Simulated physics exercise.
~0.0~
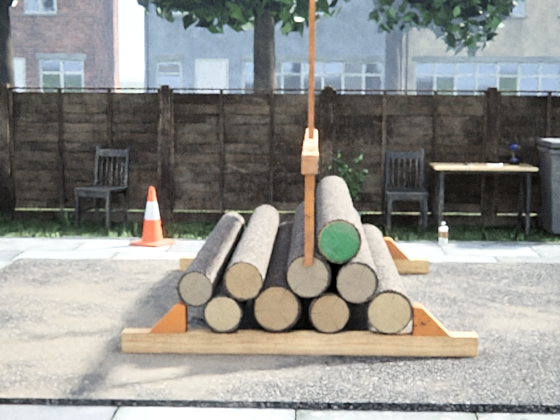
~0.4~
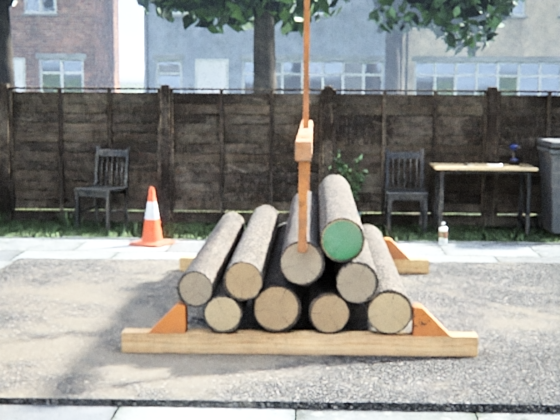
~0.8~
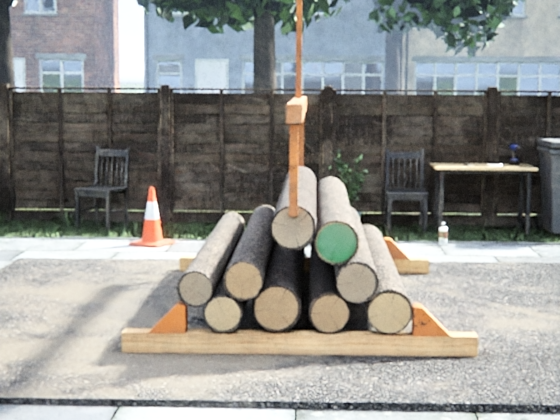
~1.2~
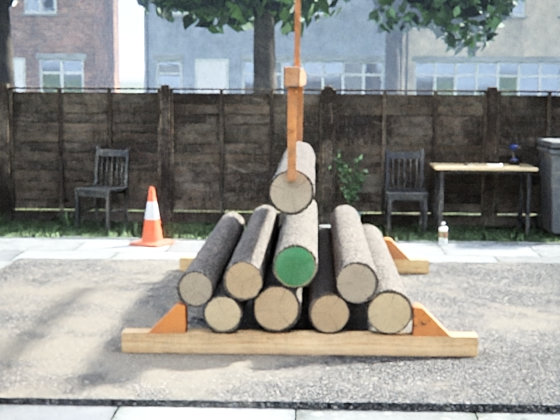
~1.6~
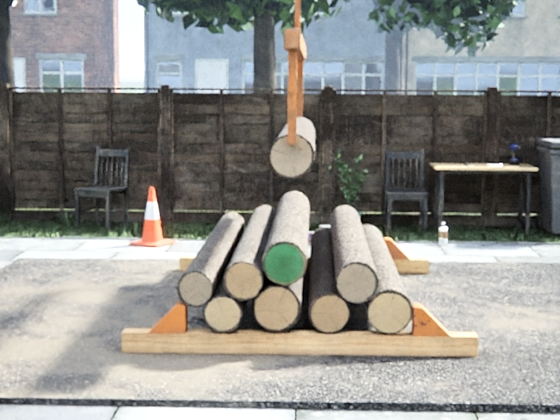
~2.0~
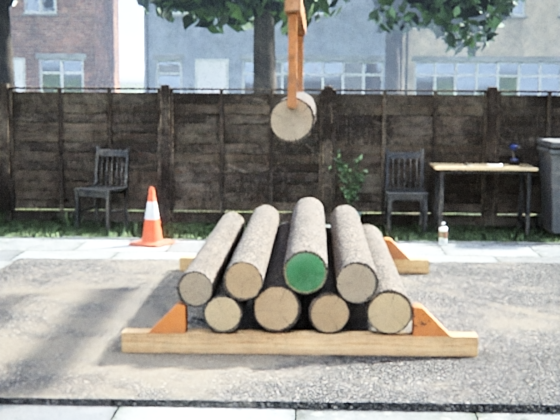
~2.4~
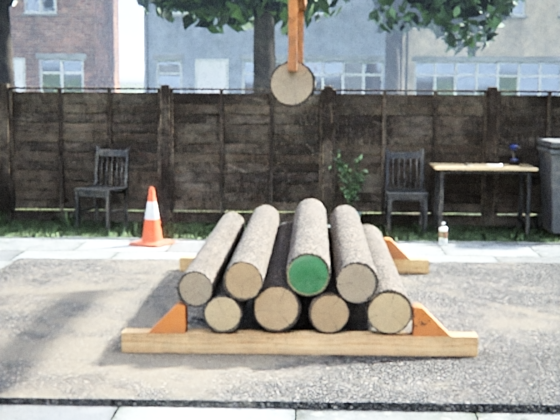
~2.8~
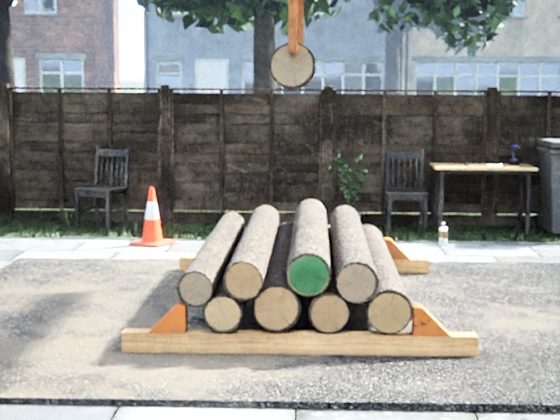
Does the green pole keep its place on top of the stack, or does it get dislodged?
It gets dislodged. Once the hooked pole is lifted away, the green one drops left and down into the gap and settles there.
